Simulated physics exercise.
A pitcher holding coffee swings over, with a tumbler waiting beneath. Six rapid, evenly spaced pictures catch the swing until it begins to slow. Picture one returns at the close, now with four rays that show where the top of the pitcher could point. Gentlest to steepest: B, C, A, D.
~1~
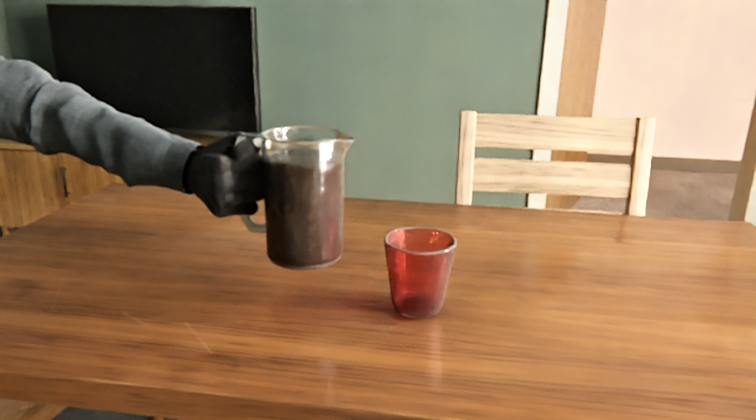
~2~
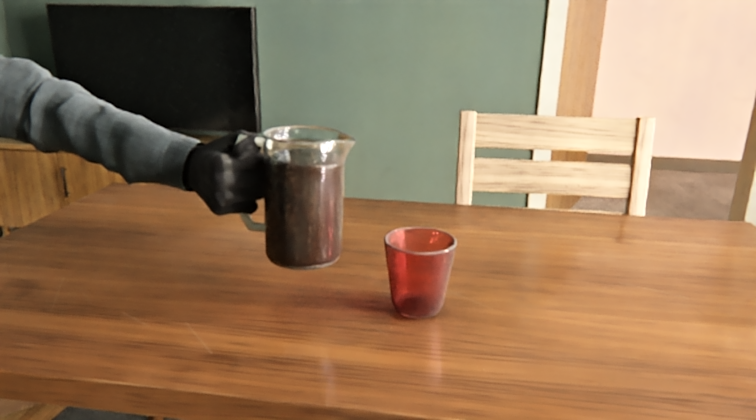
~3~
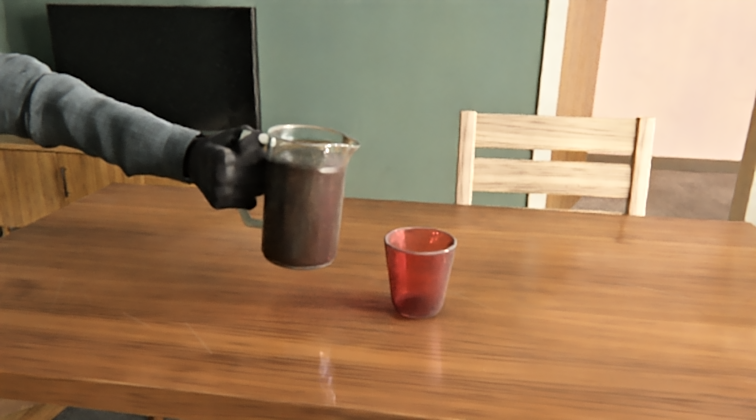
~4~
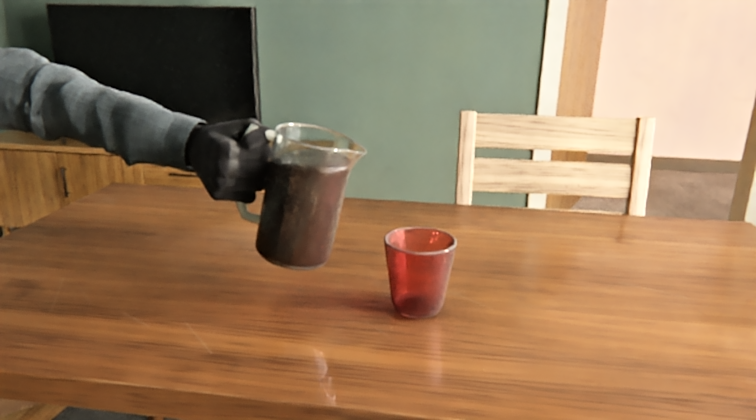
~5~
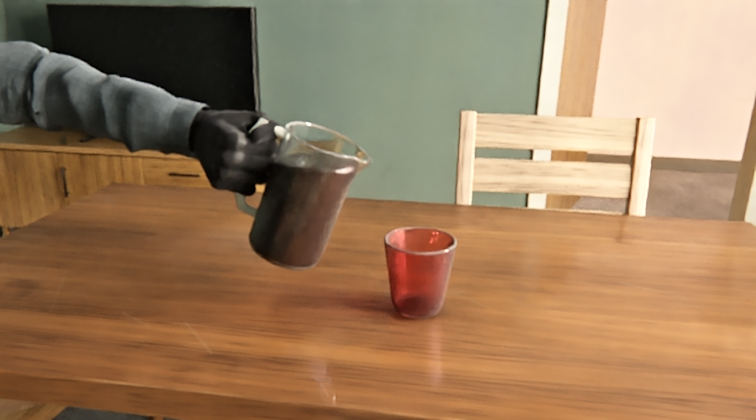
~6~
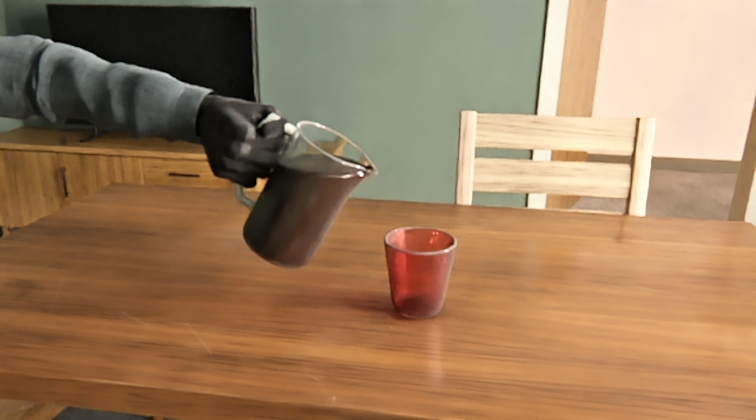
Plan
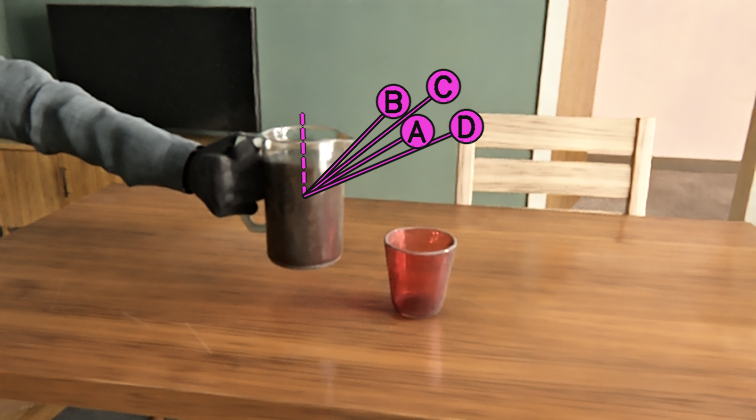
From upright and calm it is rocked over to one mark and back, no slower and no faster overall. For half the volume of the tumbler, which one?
Mark A does it best.
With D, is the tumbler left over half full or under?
Over half.
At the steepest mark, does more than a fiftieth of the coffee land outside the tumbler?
No, it does not.
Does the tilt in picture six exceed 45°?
No, it does not.
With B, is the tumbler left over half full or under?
Under.
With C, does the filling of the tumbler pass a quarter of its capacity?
Yes, it does.
On the marked copy, A at (402, 138); B at (383, 115); C at (430, 97); D at (451, 133).
Choosing A, the tumbler ends with about 48 % of what it can hold.
Choosing B, the tumbler ends with about 19 % of what it can hold.
Choosing C, the tumbler ends with about 32 % of what it can hold.
Choosing D, the tumbler ends with about 70 % of what it can hold.
